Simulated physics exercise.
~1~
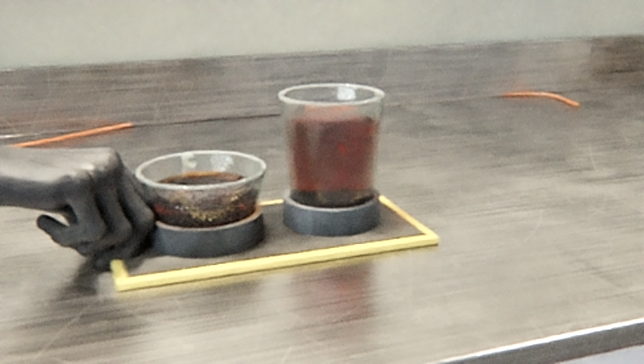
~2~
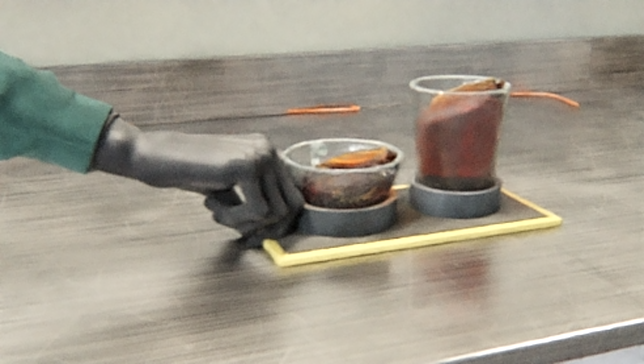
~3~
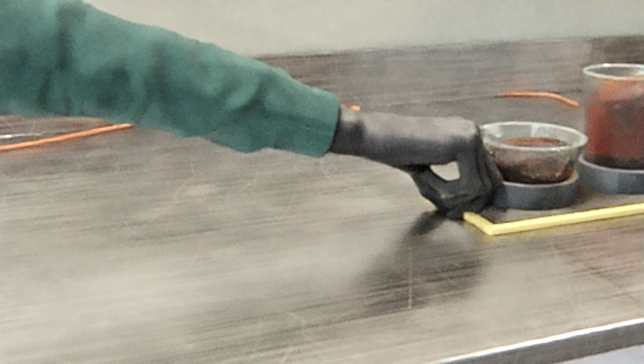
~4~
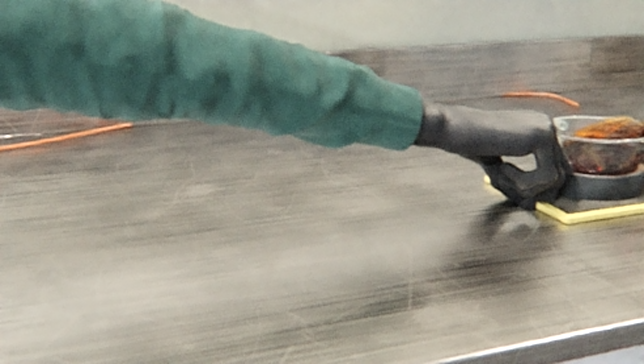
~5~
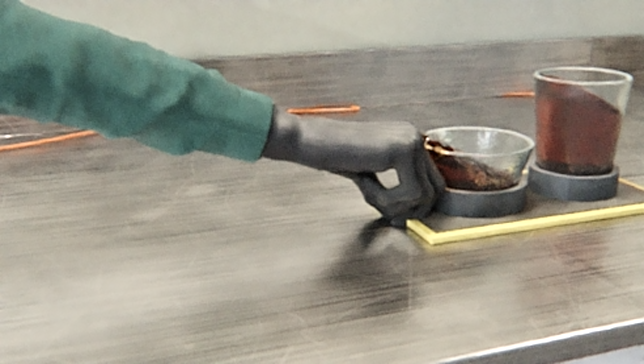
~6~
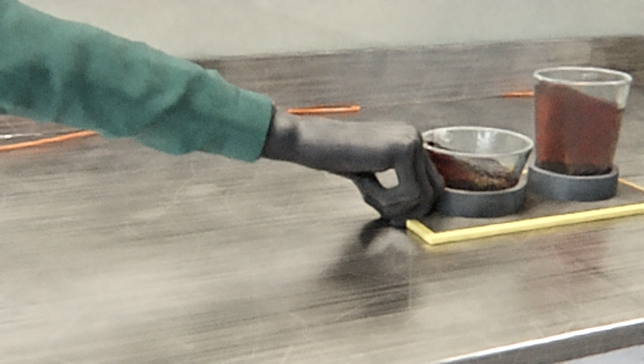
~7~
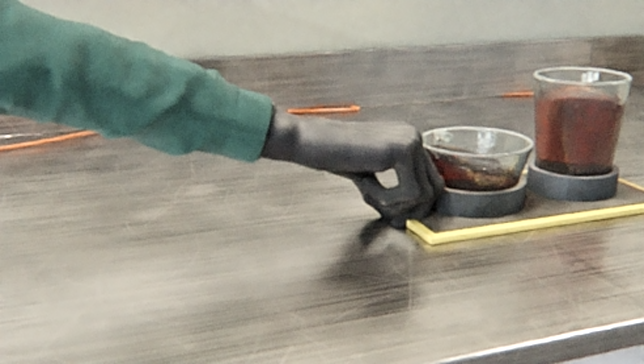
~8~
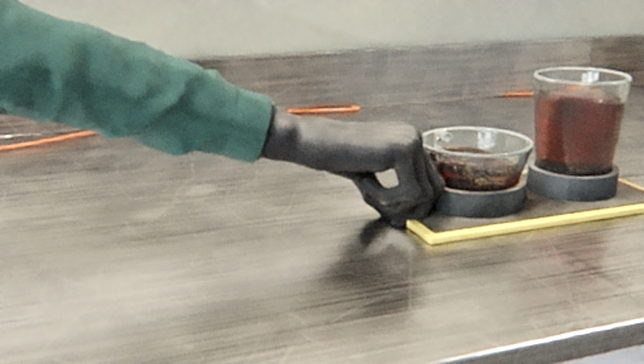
On a streaked grey-brown countertop against a pale wall, seen from slightly above, a black-gloved hand holds the left end of a dark tray with a yellow edge. A low glass bowl of dark tea and a taller tumbler of reddish-brown tea stand in dark round holders, with thin orange strips lying behind. The green-sleeved arm pushes the tray far to the right, and the tea tilts and heaves in both vessels. The hand then pulls the tray a shorter way back left, with tea surging up the bowl's left side. The tray stops, and the tea settles nearly level while the hand keeps its hold.
